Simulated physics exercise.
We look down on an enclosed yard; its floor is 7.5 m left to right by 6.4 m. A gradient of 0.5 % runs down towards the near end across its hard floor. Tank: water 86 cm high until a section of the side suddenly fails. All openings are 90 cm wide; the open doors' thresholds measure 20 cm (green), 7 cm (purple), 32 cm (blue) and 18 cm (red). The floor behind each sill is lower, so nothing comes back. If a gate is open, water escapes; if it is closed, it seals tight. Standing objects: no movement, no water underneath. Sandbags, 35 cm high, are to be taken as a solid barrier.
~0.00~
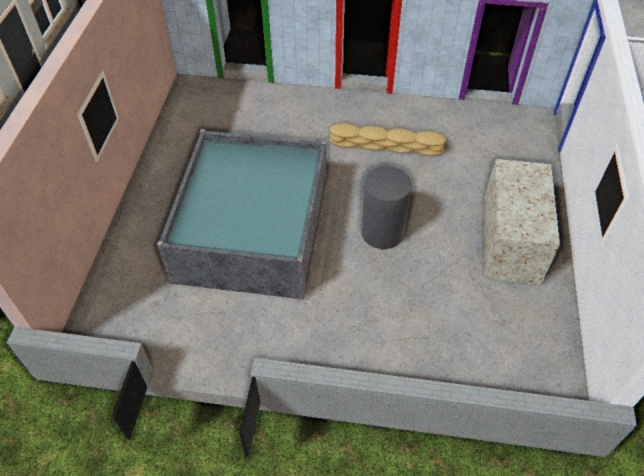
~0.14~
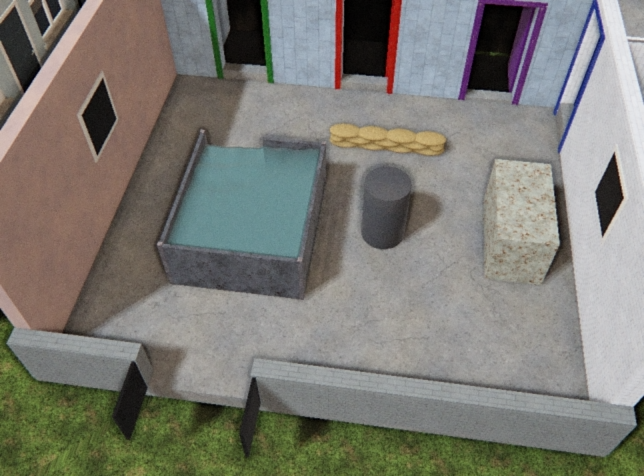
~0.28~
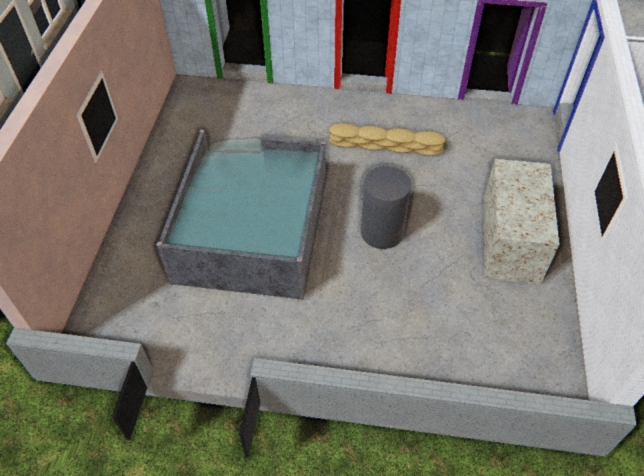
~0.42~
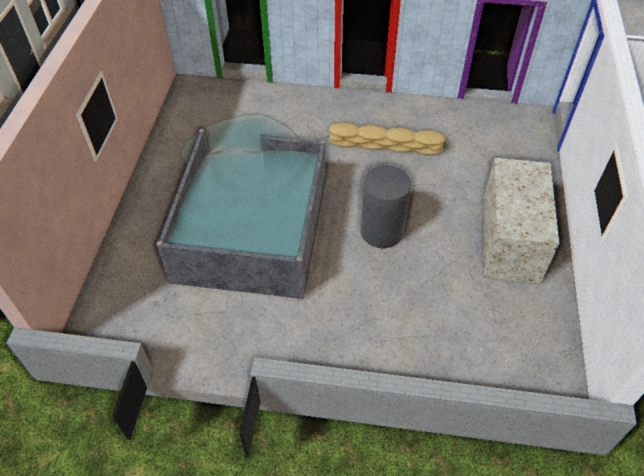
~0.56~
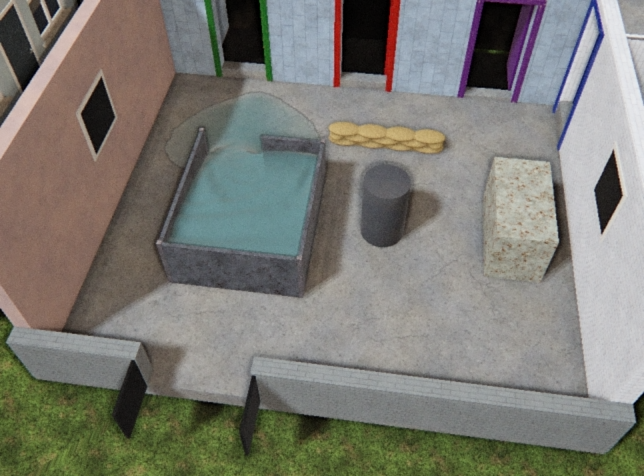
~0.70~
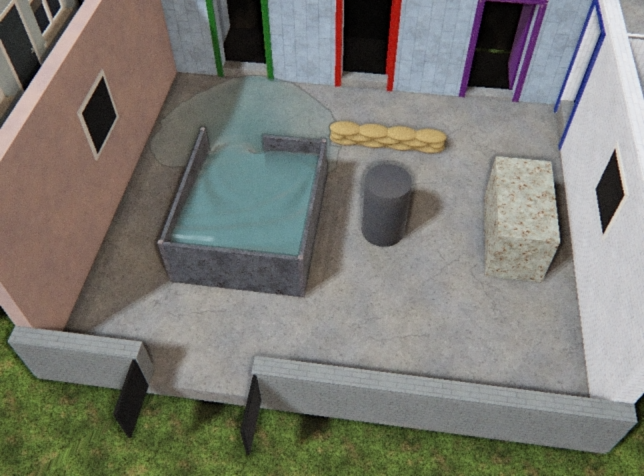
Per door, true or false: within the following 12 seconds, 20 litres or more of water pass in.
Green door: True. Purple door: True. Blue door: False. Red door: False.
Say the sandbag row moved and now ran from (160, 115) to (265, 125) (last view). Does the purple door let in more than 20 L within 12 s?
Purple: Exceeded.
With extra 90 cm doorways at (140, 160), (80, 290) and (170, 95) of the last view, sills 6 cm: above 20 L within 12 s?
The first one doesn't reach it, the second one doesn't reach it, and the third one exceeds it.
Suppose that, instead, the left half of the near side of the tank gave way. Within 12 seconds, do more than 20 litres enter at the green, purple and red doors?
Then green does not exceed it, purple does not exceed it, red does not exceed it.
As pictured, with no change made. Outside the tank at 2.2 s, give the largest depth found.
Up to near 44 cm.
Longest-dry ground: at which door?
Door: Blue.
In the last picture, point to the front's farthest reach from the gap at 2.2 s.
I'd put it close to (495, 102).
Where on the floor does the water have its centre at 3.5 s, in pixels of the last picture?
Its balance point lies near (273, 164).
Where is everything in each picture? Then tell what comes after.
In the first picture, the tank at (248, 194) is whole and still, 86 cm deep.
In the second picture, water pours out on the tank's far side and has run 0.6 m, to a hidden place; typically 10 cm deep outside, 86 cm at the tank's back.
In the third picture, the front is at a hidden place, 0.9 m from the gap on the tank's far side; 1.0 m2 of floor is under water; 86 cm left at the back of the tank.
In the fourth picture, water pours out on the tank's far side and has run 1.6 m, to (260, 117); typically 9 cm deep outside, 86 cm at the tank's back.
In the fifth picture, water pours out on the tank's far side and has run 2.2 m, to (257, 94); typically 6 cm deep outside, 85 cm at the tank's back.
In the sixth picture, the front is at (239, 78), 2.6 m from the gap on the tank's far side; 6.3 m2 of floor is under water; 79 cm left at the back of the tank.
After 1.4 s water covers 20 % of the floor and is deepest (52 cm) near (174, 80); green door 41 cm at the sill, 58 L in, purple door not reached, blue door not reached, red door 14 cm at the sill, 0 L in.
After 2.2 s water covers 25 % of the floor and is deepest (44 cm) near (245, 86); green door 42 cm at the sill, 153 L in, purple door 2 cm at the sill, 0 L in, blue door not reached, red door 18 cm at the sill, 0 L in.
After 3.5 s water covers 40 % of the floor and is deepest (29 cm) near (228, 110); green door 29 cm at the sill, 258 L in, purple door 5 cm at the sill, 0 L in, blue door 19 cm at the sill, 0 L in, red door 14 cm at the sill, 1 L in.
After 7.0 s water covers 70 % of the floor and is deepest (20 cm) near (530, 196); green door 16 cm at the sill, 301 L in, purple door 14 cm at the sill, 31 L in, blue door 19 cm at the sill, 0 L in, red door 10 cm at the sill, 1 L in.
After 12.0 s water covers 95 % of the floor and is deepest (14 cm) near (520, 194); green door 10 cm at the sill, 301 L in, purple door 10 cm at the sill, 107 L in, blue door 12 cm at the sill, 0 L in, red door 5 cm at the sill, 1 L in.
